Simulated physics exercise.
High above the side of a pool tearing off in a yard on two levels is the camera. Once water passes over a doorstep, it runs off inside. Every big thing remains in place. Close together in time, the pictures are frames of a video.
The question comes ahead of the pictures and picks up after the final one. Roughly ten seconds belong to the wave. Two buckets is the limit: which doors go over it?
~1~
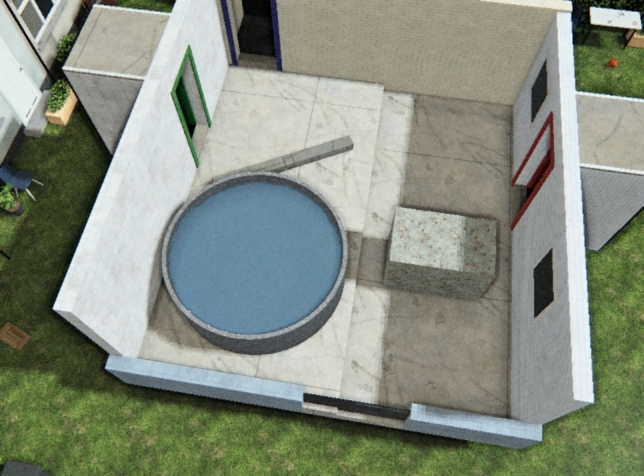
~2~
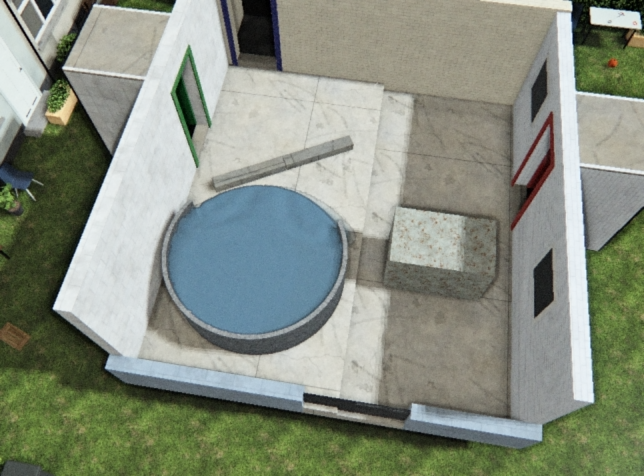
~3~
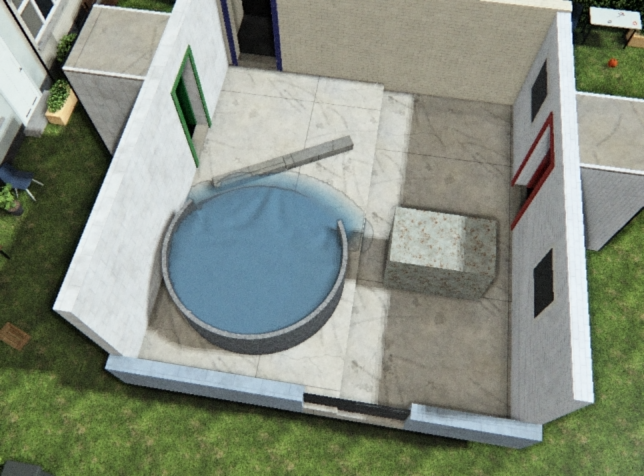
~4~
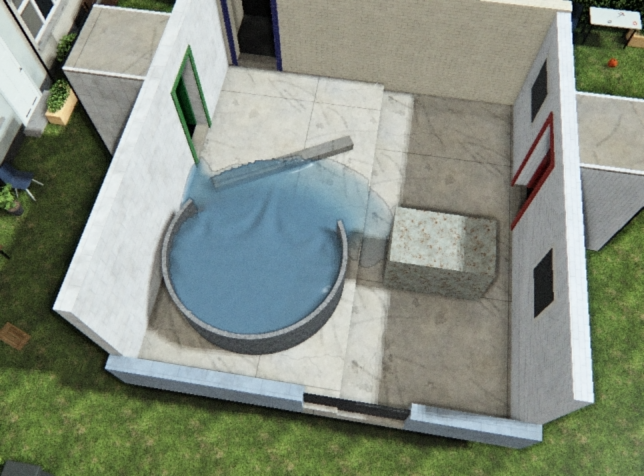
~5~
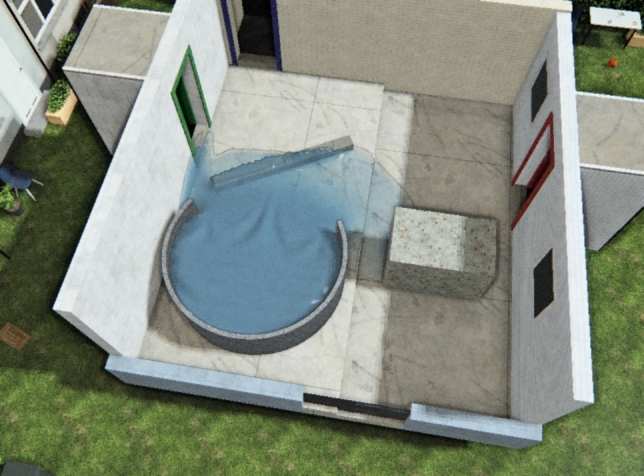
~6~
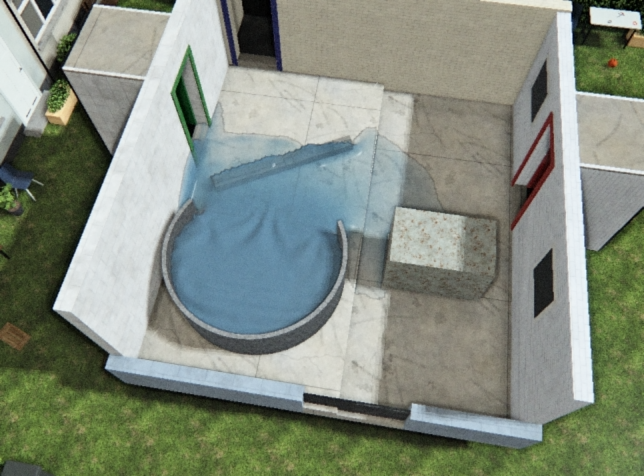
The blue door lets in beyond two buckets, the green door lets in beyond two buckets, the red door lets in beyond two buckets.
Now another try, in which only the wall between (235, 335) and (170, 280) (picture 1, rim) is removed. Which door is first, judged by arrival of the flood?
Go with the one in green.
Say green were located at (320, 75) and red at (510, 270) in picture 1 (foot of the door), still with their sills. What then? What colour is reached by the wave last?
Dead last is the red-painted one.
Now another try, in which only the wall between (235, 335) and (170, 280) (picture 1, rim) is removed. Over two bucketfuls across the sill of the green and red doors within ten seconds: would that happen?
I'd expect the green one to stay beneath the mark and the red one to stay beneath the mark.
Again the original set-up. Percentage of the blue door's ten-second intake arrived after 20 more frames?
Share by then: 85 in a hundred.
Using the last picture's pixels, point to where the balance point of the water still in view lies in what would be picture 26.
Around (338, 177).
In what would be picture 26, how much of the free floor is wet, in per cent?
Estimate: Near 75 %.
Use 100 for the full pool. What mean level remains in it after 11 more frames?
38 percent or so.
A moment on, water covers 65 % of the floor; the blue door under two buckets in, the green door under two buckets in, the red door wet at the sill, nothing in.
Next, water covers 70 % of the floor; the blue door far over two buckets in, the green door over two buckets in, the red door under two buckets in.
Then, water covers 75 % of the floor; the blue door far over two buckets in, the green door over two buckets in, the red door over two buckets in.
Later, water covers 95 % of the floor; the blue door far over two buckets in, the green door over two buckets in, the red door far over two buckets in.
In the end, water covers 95 % of the floor; the blue door far over two buckets in, the green door over two buckets in, the red door far over two buckets in.
